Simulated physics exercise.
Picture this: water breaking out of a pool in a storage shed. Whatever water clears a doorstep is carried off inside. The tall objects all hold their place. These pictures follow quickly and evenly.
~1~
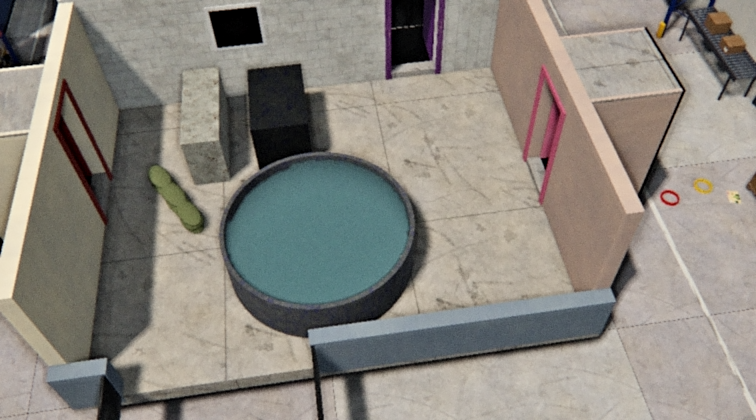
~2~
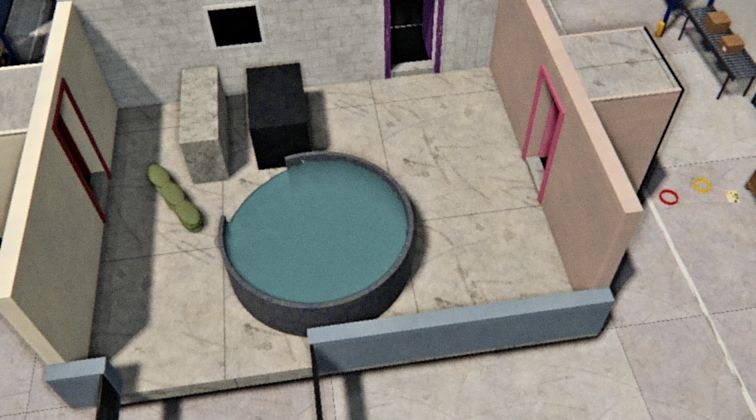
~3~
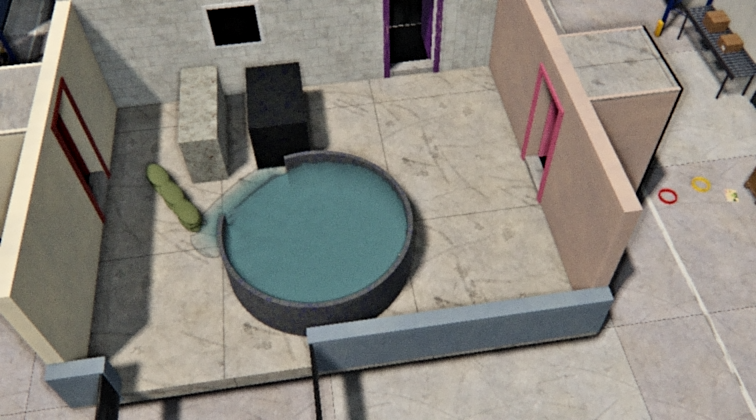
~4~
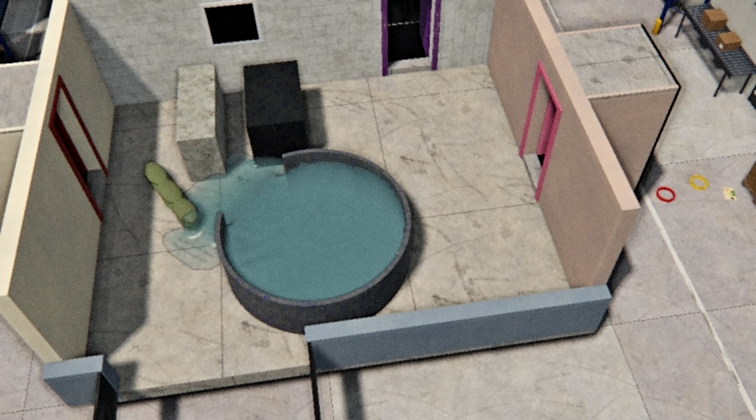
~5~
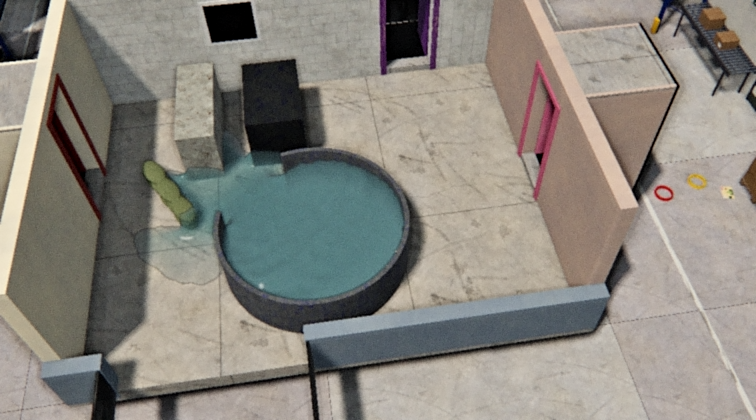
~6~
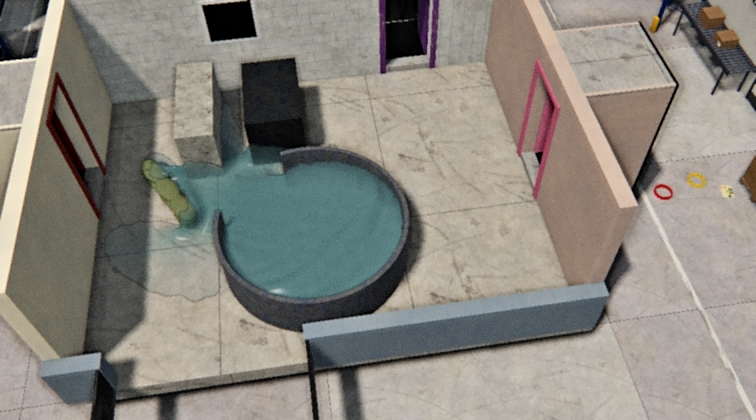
A round pool of still water opens at its upper left rim, water pouring out and spreading around a green bush.
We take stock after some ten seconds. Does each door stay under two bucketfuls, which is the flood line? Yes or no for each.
Pink door - yes, stays under; purple door - yes, stays under; red door - yes, stays under.
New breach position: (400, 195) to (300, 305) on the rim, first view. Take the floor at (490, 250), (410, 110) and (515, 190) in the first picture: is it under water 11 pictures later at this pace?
Soaked, untouched, soaked.
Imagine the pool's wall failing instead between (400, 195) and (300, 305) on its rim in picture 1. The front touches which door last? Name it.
Last: The one in red.
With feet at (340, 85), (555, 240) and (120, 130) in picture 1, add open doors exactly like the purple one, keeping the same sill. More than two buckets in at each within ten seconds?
They turn out short, short and over.
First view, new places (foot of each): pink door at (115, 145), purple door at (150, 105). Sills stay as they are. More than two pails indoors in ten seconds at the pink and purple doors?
After the change, the pink door overshoots, while the purple door overshoots.
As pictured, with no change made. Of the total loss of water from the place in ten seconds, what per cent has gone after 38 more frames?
Roughly 35 %.
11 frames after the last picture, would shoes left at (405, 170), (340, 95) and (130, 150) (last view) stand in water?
Point by point: Inundated, inundated, inundated.
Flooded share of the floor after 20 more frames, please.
Near 75 in a hundred.
A moment on, water covers 35 % of the floor; the pink door not reached, the purple door not reached, the red door wet at the sill, nothing in.
Next, water covers 50 % of the floor; the pink door not reached, the purple door not reached, the red door wet at the sill, nothing in.
Then, water covers 75 % of the floor; the pink door wet at the sill, nothing in, the purple door wet at the sill, nothing in, the red door wet at the sill, nothing in.
Later, water covers 85 % of the floor; the pink door under two buckets in, the purple door wet at the sill, nothing in, the red door wet at the sill, nothing in.
In the end, water covers 95 % of the floor; the pink door under two buckets in, the purple door wet at the sill, nothing in, the red door wet at the sill, nothing in.
